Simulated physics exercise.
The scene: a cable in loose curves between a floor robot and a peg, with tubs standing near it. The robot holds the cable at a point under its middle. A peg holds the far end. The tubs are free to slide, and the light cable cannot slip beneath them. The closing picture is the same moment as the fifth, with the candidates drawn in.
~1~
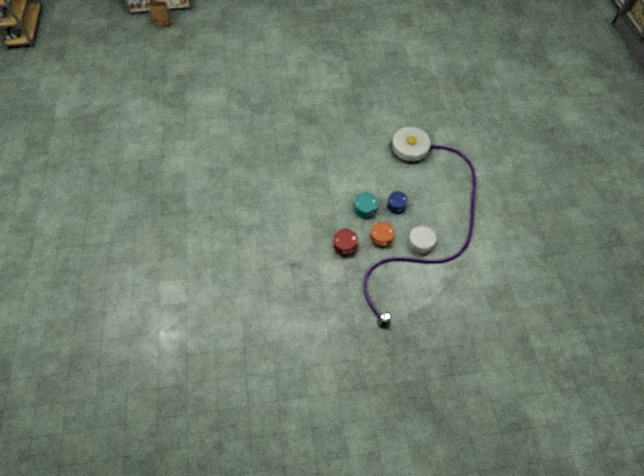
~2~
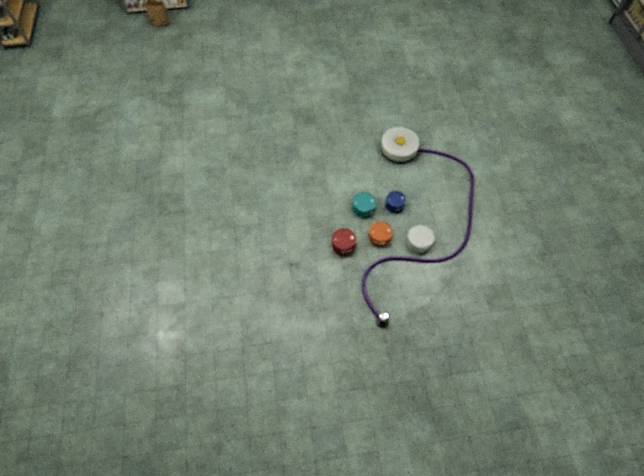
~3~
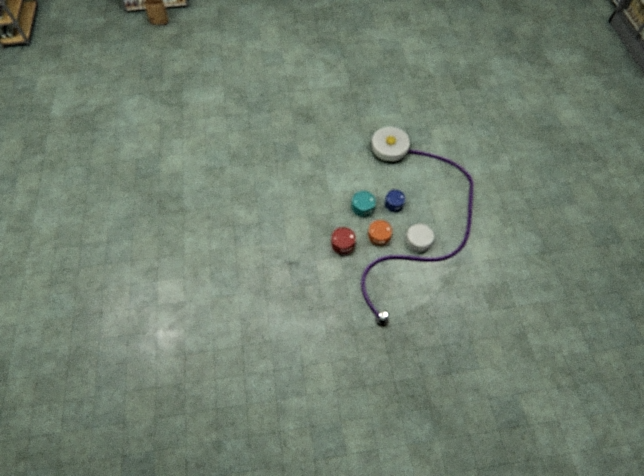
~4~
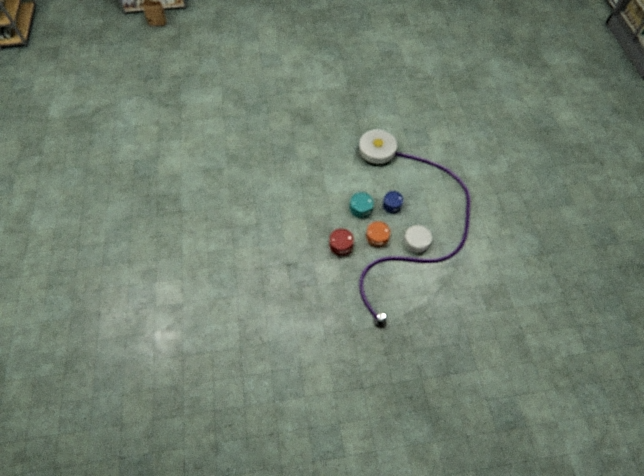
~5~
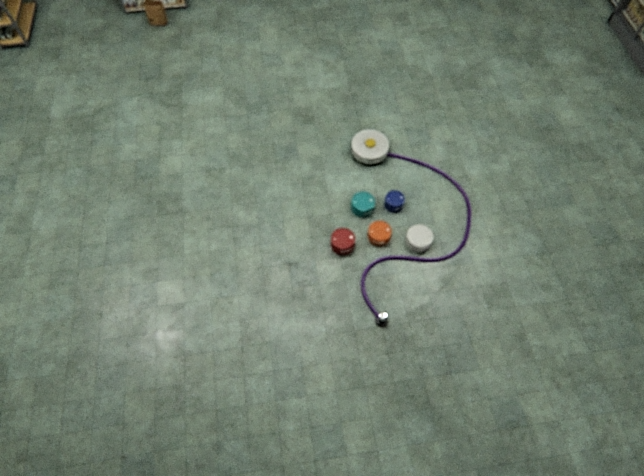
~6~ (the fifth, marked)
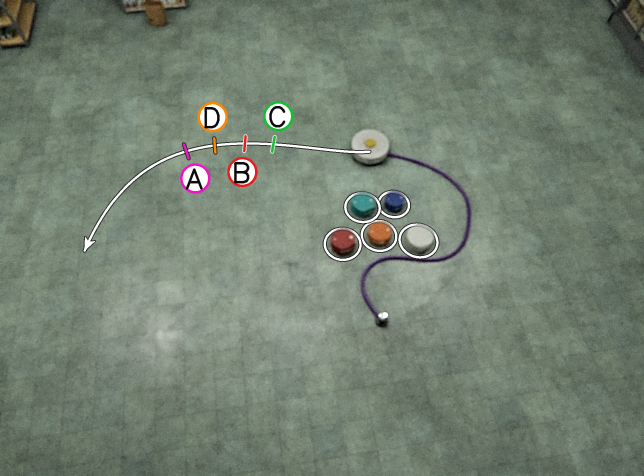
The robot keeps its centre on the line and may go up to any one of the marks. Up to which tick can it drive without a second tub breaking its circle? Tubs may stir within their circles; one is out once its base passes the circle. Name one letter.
Up to mark B.
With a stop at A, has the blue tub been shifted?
By then, yes.
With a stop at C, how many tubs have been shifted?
The count is none.
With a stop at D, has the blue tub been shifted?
Yes.
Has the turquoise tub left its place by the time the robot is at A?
Yes.
On the marked copy, A at (186, 151); B at (245, 143); C at (273, 144); D at (215, 145); the route from (369, 152) via (207, 147) to (85, 251).
Taking B. A third of the way, robot (326, 145).
Two thirds of the way, robot (282, 141).
When it is over, robot (244, 139); none over the rings.
As for the rest, A has five over the rings; C is within the limit but short; D has two over the rings.
